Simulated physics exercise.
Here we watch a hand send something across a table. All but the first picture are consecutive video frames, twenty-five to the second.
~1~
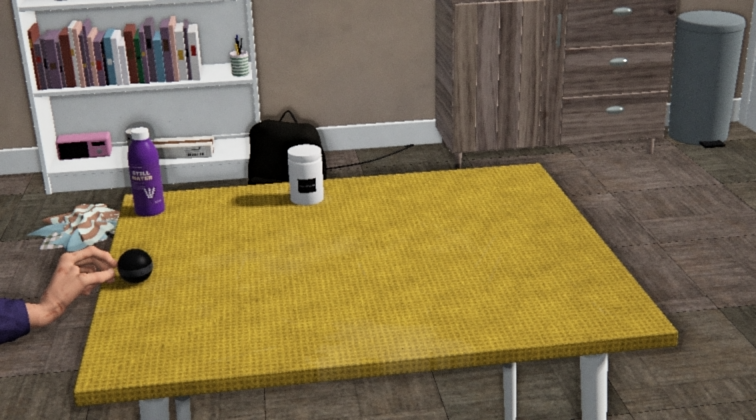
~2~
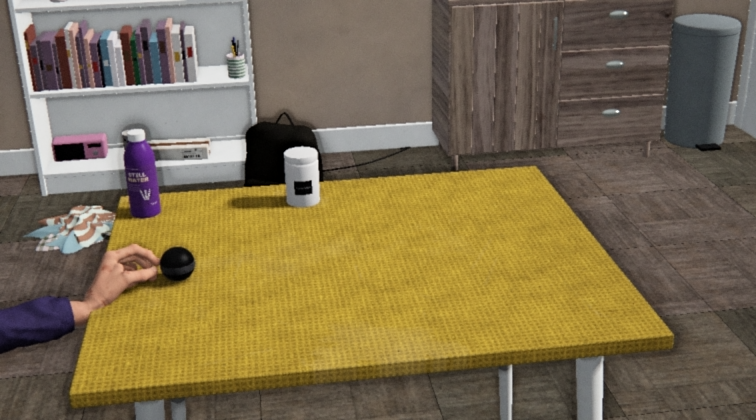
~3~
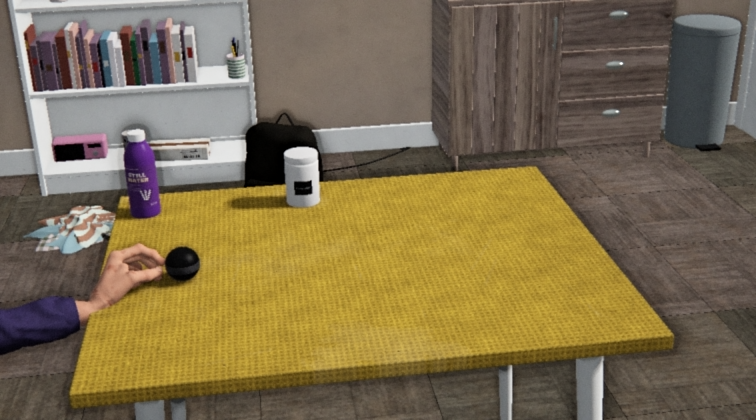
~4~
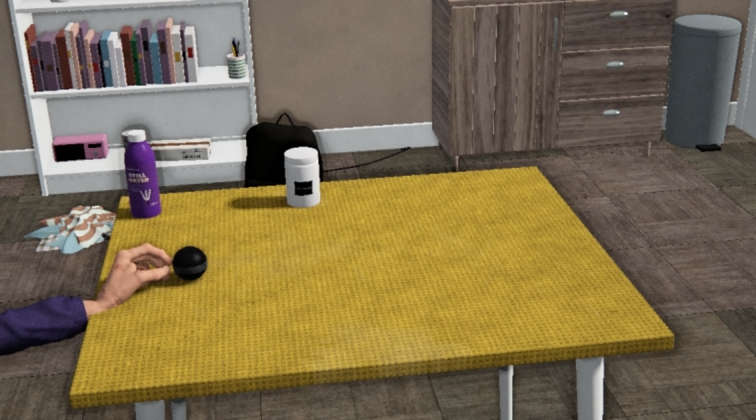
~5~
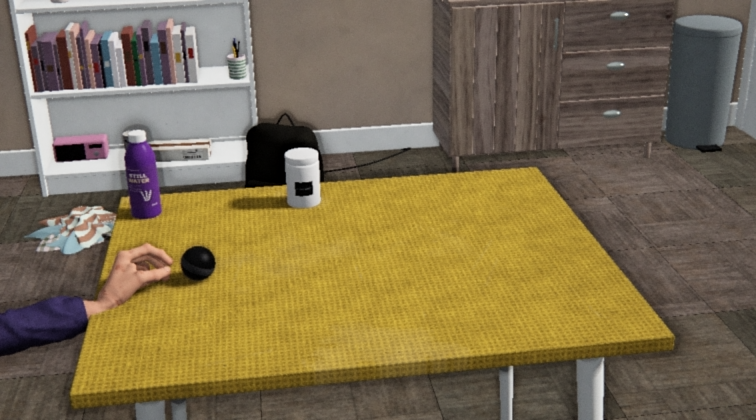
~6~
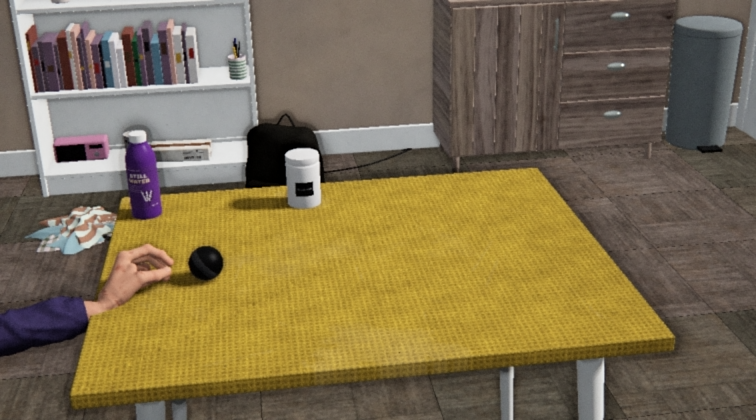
The video shows a hand at the left side of a yellow table moving a black ball to the right, then releasing it as it rolls slightly farther, while a purple bottle and a white container stay still behind.
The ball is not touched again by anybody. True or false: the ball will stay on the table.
True.
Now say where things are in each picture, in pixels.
In the first picture, under the hand; black ball (135, 266).
In the second picture, under the hand; black ball (177, 264).
In the third picture, under the hand; black ball (183, 264).
In the fourth picture, black ball (190, 263).
In the fifth picture, black ball (198, 263).
In the sixth picture, black ball (206, 263) rolled a little.
Then, 0.20 s after the last picture, black ball rolled about its own width near (238, 261).
Then, 0.50 s after the last picture, black ball rolled well along near (270, 258).
At rest, moved from the start, black ball. Seen from the same camera at the end, black ball near (284, 257).
